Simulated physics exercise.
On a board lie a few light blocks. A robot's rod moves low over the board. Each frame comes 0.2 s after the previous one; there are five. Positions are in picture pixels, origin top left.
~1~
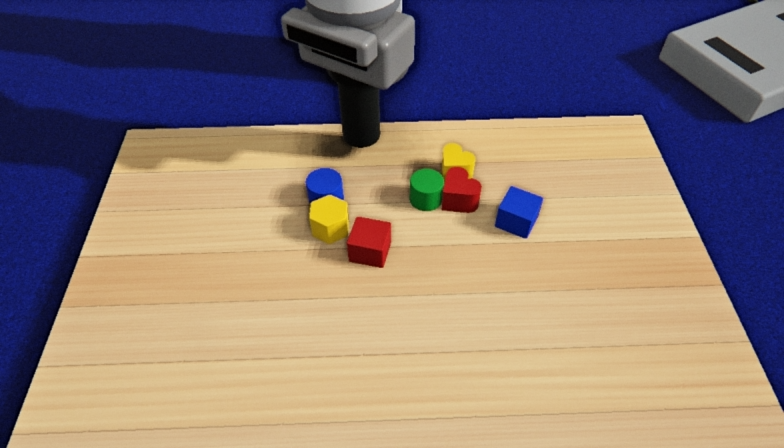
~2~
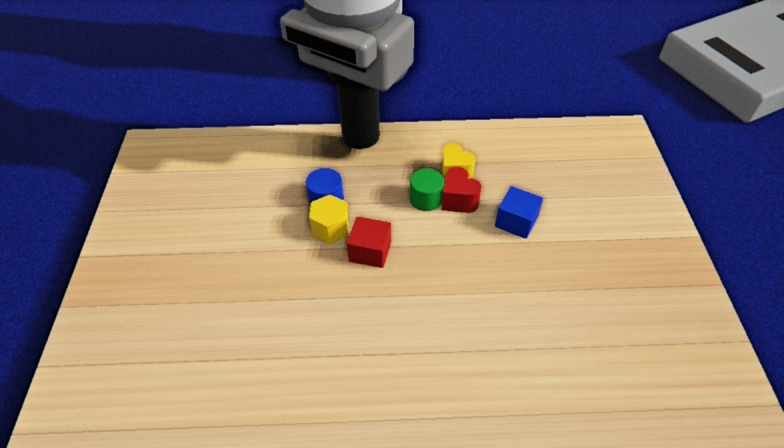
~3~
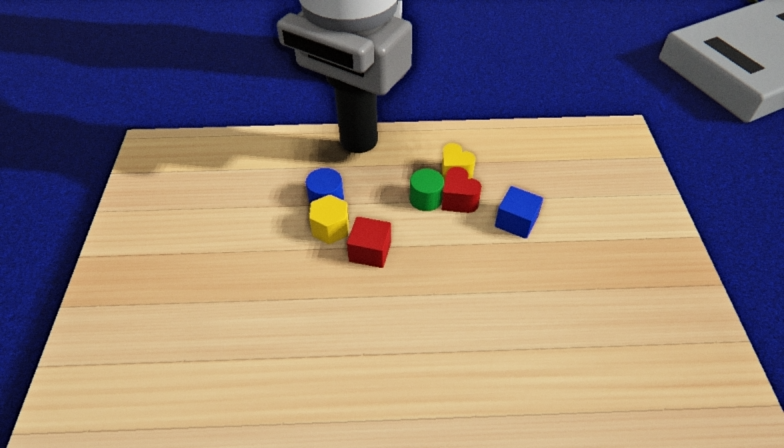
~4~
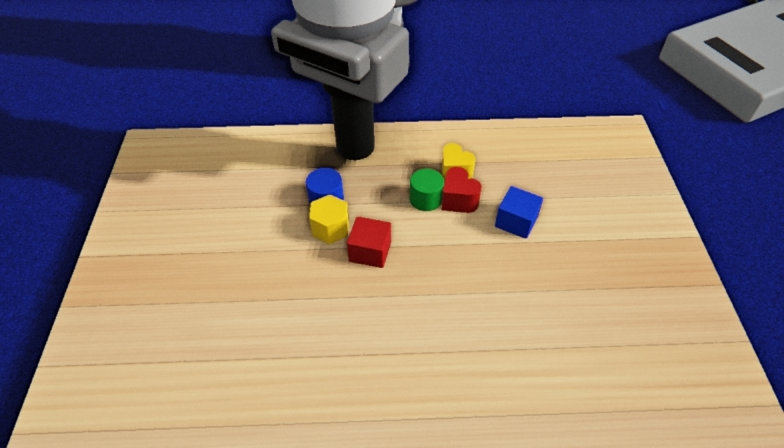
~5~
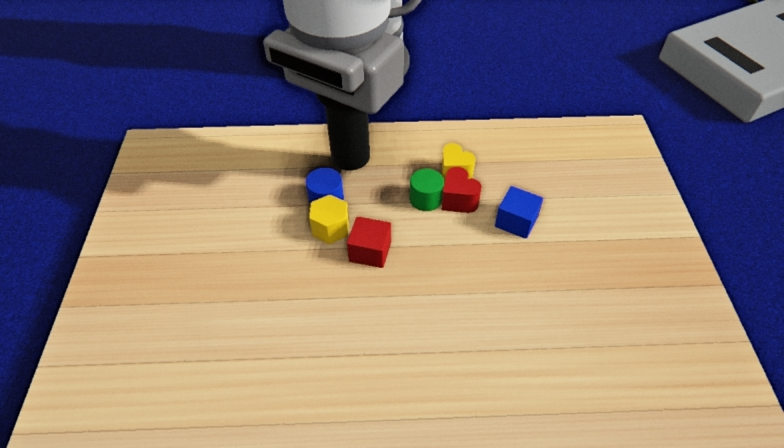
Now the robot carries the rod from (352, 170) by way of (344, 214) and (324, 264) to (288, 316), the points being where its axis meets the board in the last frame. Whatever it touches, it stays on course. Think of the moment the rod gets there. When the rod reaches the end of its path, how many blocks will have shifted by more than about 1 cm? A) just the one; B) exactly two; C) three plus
B
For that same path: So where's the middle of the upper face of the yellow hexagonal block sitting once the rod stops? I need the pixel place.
It will likely be found at (260, 337).
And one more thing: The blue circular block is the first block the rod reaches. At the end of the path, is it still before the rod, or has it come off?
It lies beside or behind the rod.
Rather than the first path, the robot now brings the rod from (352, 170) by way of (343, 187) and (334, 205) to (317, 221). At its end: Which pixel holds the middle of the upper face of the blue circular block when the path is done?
Roughly at (275, 216).
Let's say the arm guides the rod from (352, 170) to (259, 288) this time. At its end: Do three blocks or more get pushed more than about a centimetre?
I'd say no.
The first path, step by step. One third of the way, rod (343, 203); blue circular block (302, 198); yellow hexagonal block (324, 225).
Two thirds of the way, rod (322, 252); blue circular block (300, 200); yellow hexagonal block (297, 277).
At the end, rod (285, 305); blue circular block (300, 200); yellow hexagonal block (260, 337); red square in place.
